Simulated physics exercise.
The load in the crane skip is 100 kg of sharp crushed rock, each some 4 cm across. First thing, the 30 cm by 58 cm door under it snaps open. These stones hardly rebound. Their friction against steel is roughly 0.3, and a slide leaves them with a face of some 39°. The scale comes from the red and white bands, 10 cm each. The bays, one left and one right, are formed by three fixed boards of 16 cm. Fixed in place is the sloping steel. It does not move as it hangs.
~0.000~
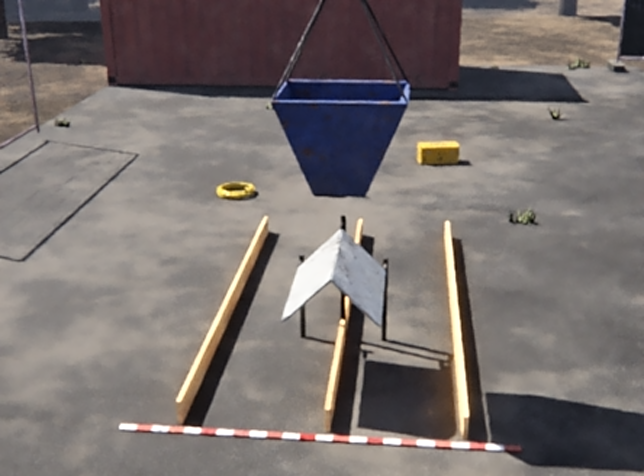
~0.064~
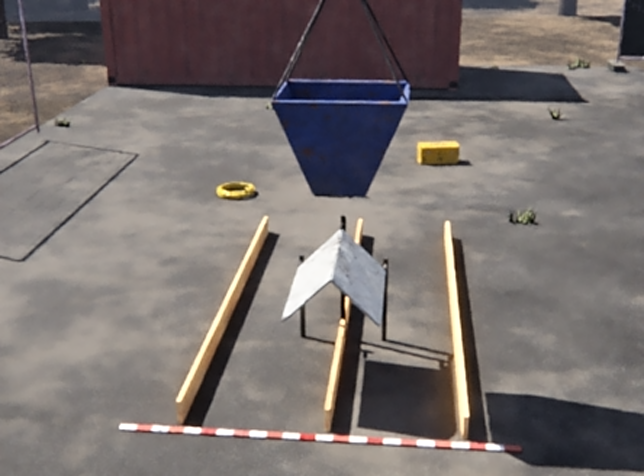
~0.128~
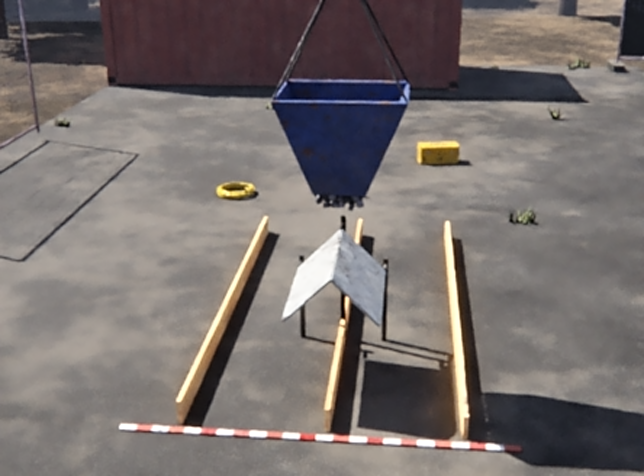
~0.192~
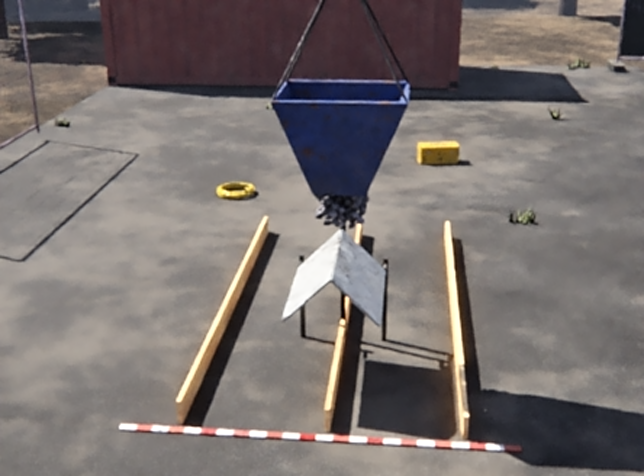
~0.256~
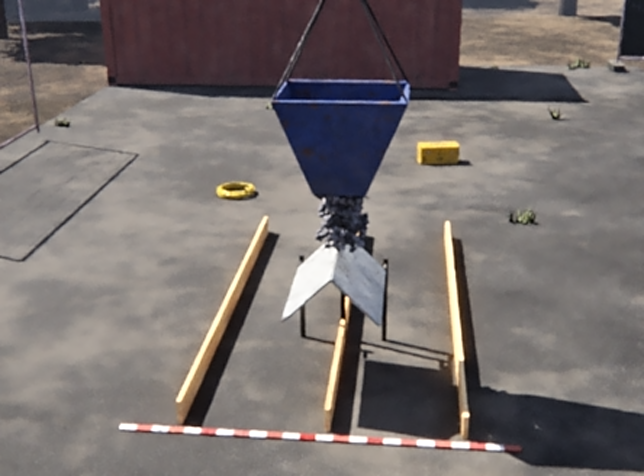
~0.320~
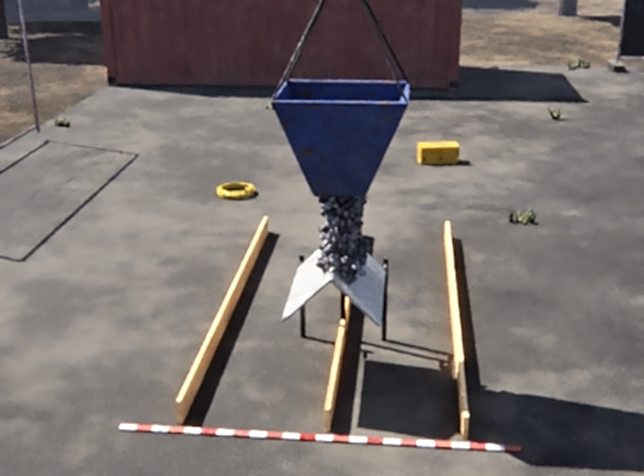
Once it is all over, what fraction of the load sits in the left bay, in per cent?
I would say 28 percent.
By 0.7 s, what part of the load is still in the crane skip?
Close to 0 percent has not yet come out.
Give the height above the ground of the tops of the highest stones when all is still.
Some 20 cm up.
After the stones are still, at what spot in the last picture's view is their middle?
About (428, 376).
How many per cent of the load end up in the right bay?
70 in a hundred.
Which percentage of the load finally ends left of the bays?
0 %.
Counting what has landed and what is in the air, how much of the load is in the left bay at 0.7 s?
Share: Around 20 %.
After 0.7 s, 0 % in the crane skip, 31 % on the steel, 18 % falling or lying in the left bay, 52 % falling or lying in the right bay; the stones farthest right are at (455, 378).
After 1.1 s, 0 % in the crane skip, 28 % falling or lying in the left bay, 71 % falling or lying in the right bay, 1 % falling or lying right of the bays; the stones farthest right are at (478, 368).
After 1.7 s, 0 % in the crane skip, 28 % falling or lying in the left bay, 71 % falling or lying in the right bay, 1 % falling or lying right of the bays; the stones farthest right are at (503, 383).
After 2.6 s, 0 % in the crane skip, 28 % falling or lying in the left bay, 71 % falling or lying in the right bay, 1 % falling or lying right of the bays; the stones farthest right are at (503, 383).
After 4.5 s, 0 % in the crane skip, 28 % in the left bay, 71 % in the right bay, 1 % right of the bays; the stones farthest right are at (503, 383).
